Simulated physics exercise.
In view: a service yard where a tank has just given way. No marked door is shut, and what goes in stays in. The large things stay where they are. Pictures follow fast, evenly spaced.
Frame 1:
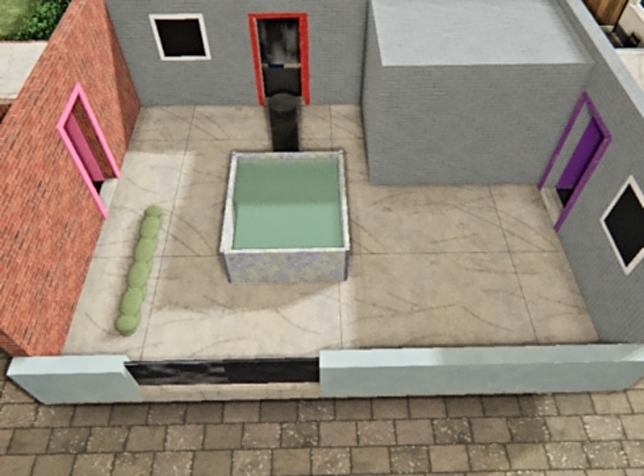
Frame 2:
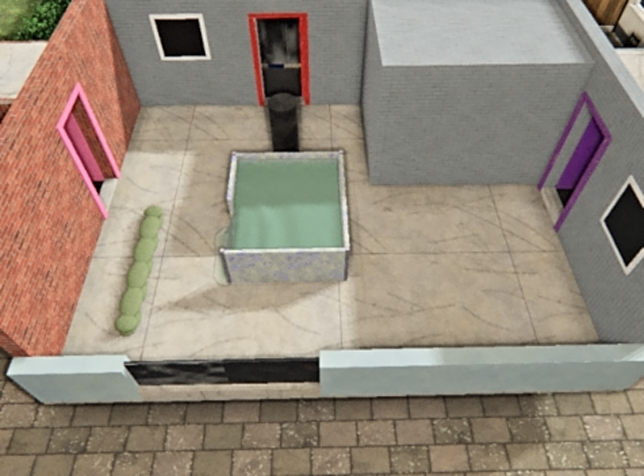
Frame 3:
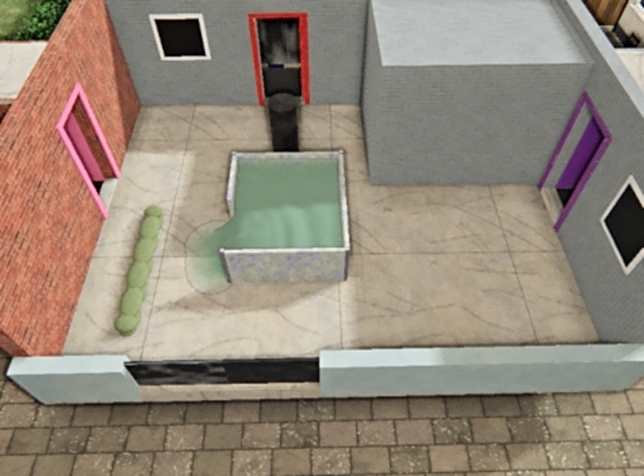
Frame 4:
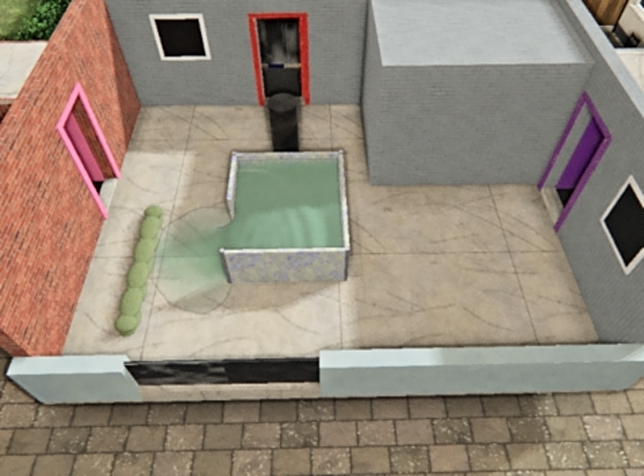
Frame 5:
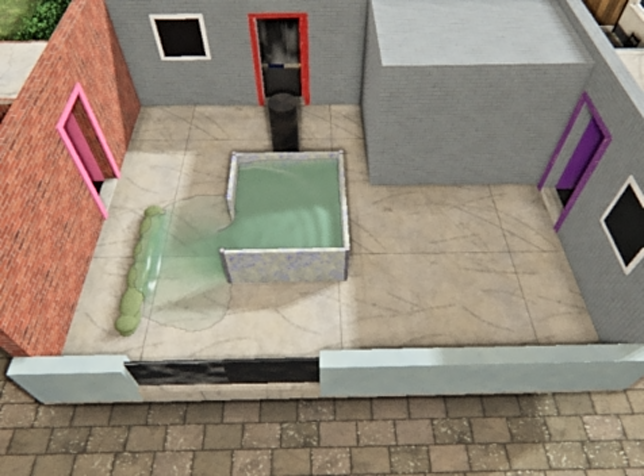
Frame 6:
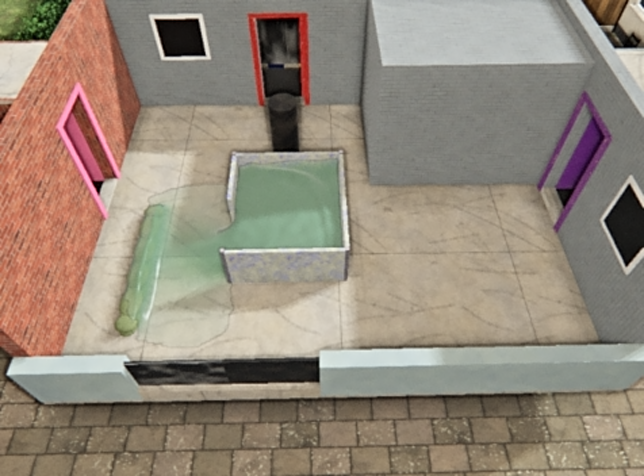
In a walled service yard, green water sits still in a square tank, then pours through a gap in its left side, spreads left across the paving in a widening sheet, and washes over the row of rounded green bushes.
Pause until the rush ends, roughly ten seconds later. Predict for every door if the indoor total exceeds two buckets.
In order: The red door will break the limit; the purple door will respect the limit; the pink door will break the limit.
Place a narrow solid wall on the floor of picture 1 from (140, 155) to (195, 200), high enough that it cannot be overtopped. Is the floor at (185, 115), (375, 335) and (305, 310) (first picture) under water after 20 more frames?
Submerged, submerged, submerged.
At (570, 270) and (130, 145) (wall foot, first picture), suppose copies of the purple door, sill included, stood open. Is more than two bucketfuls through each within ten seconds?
Well, the first one doesn't reach it and the other one doesn't reach it.
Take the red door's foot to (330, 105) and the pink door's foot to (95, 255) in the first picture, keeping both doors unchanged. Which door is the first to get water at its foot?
The flood hits the door marked pink before any other door.
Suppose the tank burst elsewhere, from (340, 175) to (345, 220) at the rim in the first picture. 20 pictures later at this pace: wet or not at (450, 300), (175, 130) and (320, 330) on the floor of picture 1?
Respectively: Drenched, parched and parched.
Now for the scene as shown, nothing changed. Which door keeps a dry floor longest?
I'd say the purple door.
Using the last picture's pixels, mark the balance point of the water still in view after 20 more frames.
Around pixel (219, 244).
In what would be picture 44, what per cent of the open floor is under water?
85 %.
A moment on, water covers 25 % of the floor; the red door not reached, the purple door not reached, the pink door wet at the sill, nothing in.
Next, water covers 40 % of the floor; the red door not reached, the purple door not reached, the pink door under two buckets in.
Then, water covers 60 % of the floor; the red door wet at the sill, nothing in, the purple door not reached, the pink door over two buckets in.
Later, water covers 85 % of the floor; the red door under two buckets in, the purple door not reached, the pink door over two buckets in.
In the end, water covers 100 % of the floor; the red door over two buckets in, the purple door wet at the sill, nothing in, the pink door over two buckets in.
